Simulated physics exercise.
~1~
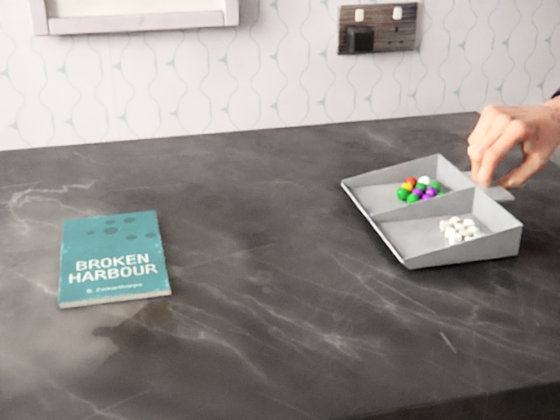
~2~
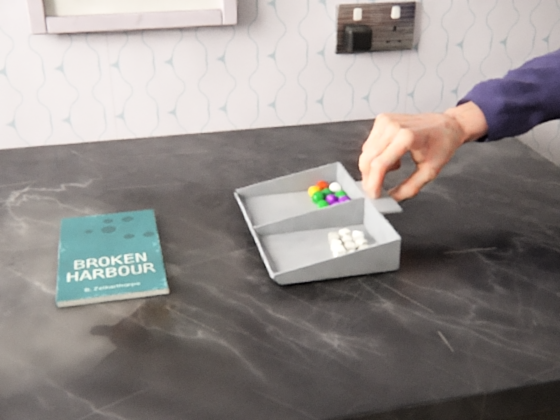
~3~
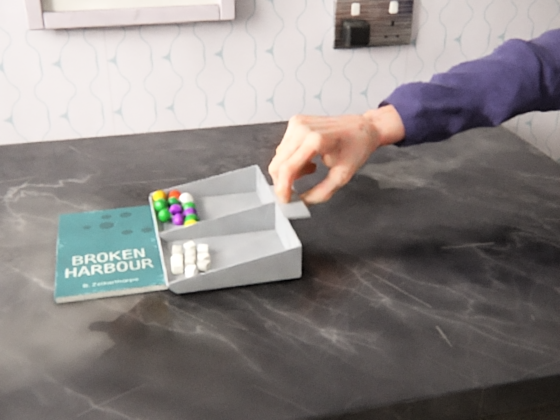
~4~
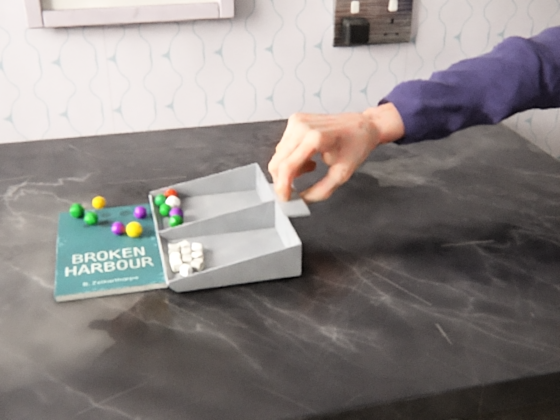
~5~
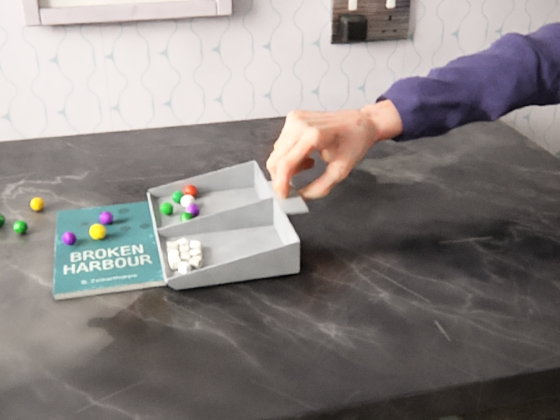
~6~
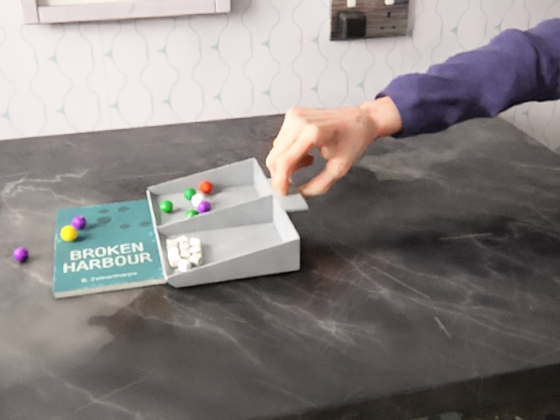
On a dark marbled countertop, a hand slides a grey two-compartment tray left until it stops against a thin teal book; the small white pieces shift to the front rim but stay inside, while several colourful balls roll out across the book and about half remain in the tray.
